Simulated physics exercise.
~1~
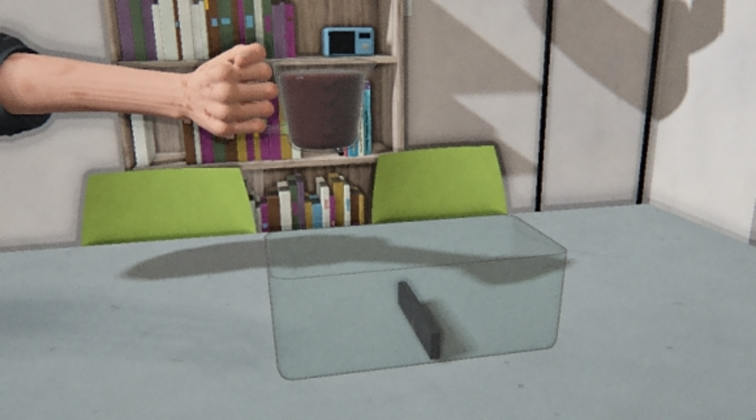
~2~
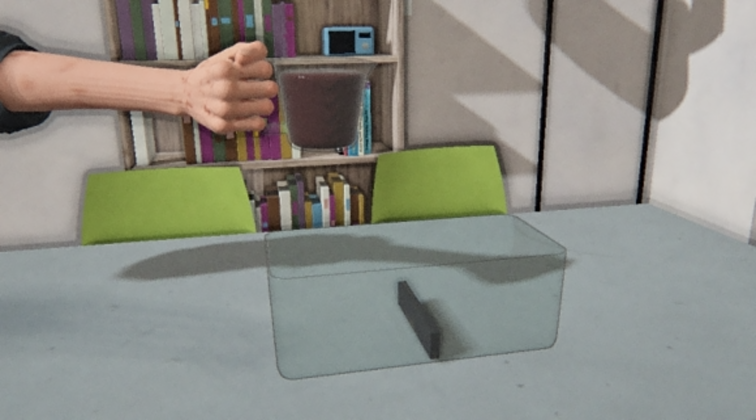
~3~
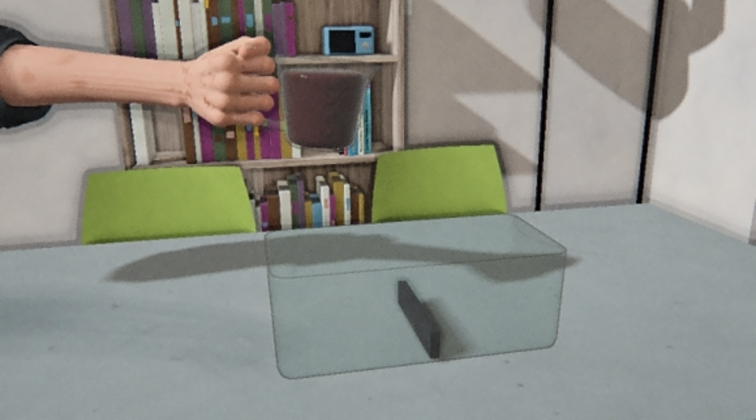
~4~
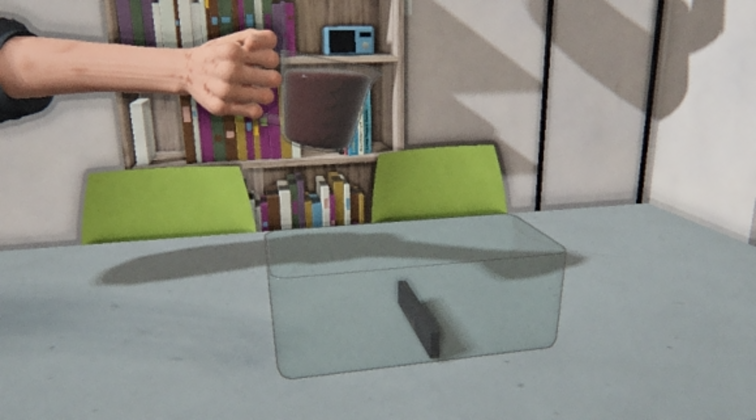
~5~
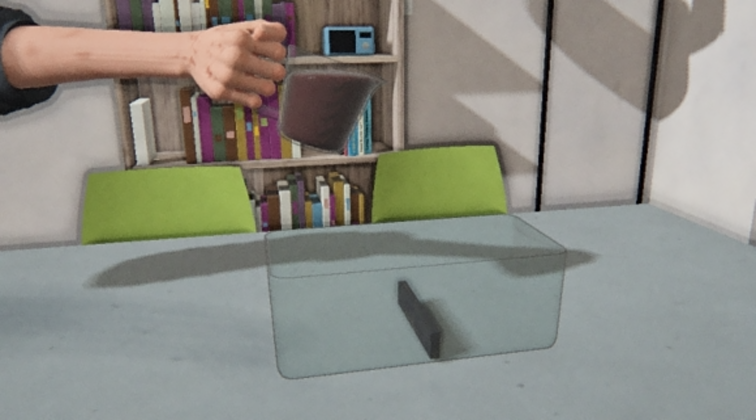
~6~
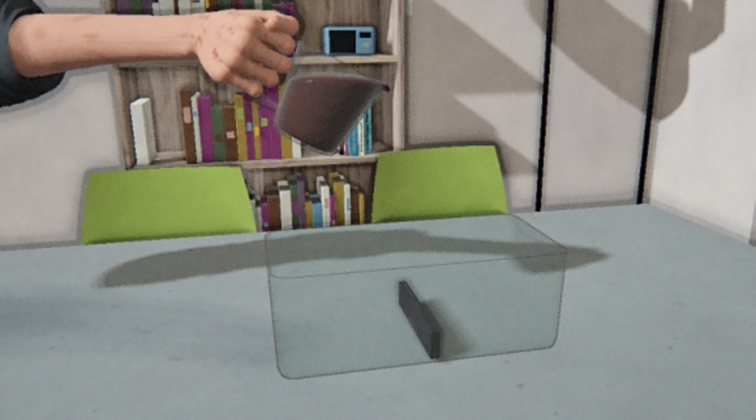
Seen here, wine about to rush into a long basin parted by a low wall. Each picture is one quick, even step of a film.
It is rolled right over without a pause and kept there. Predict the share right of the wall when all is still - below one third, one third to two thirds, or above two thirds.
The share right of the wall ends up above two thirds.
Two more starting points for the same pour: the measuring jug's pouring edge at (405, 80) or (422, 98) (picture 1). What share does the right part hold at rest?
90 % and 90 %.
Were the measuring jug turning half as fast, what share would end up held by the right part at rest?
Estimate: Around 90 %.
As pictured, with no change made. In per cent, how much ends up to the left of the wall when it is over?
I'd estimate around 10 per cent.
A moment on, the measuring jug is tipped on its side and 54 per cent is still to pour, 0 is left of the wall and 12 right of it.
Next, the measuring jug is tipped on its side and 15 per cent is still to pour, 2 is left of the wall and 60 right of it.
Then the measuring jug is tipped on its side and 3 per cent is still to pour, 5 is left of the wall and 85 right of it.
Later the measuring jug is tipped on its side and 1 per cent is still to pour, 7 is left of the wall and 90 right of it.
In the end 8 per cent lies left of the wall, 90 right of it and 2 outside.
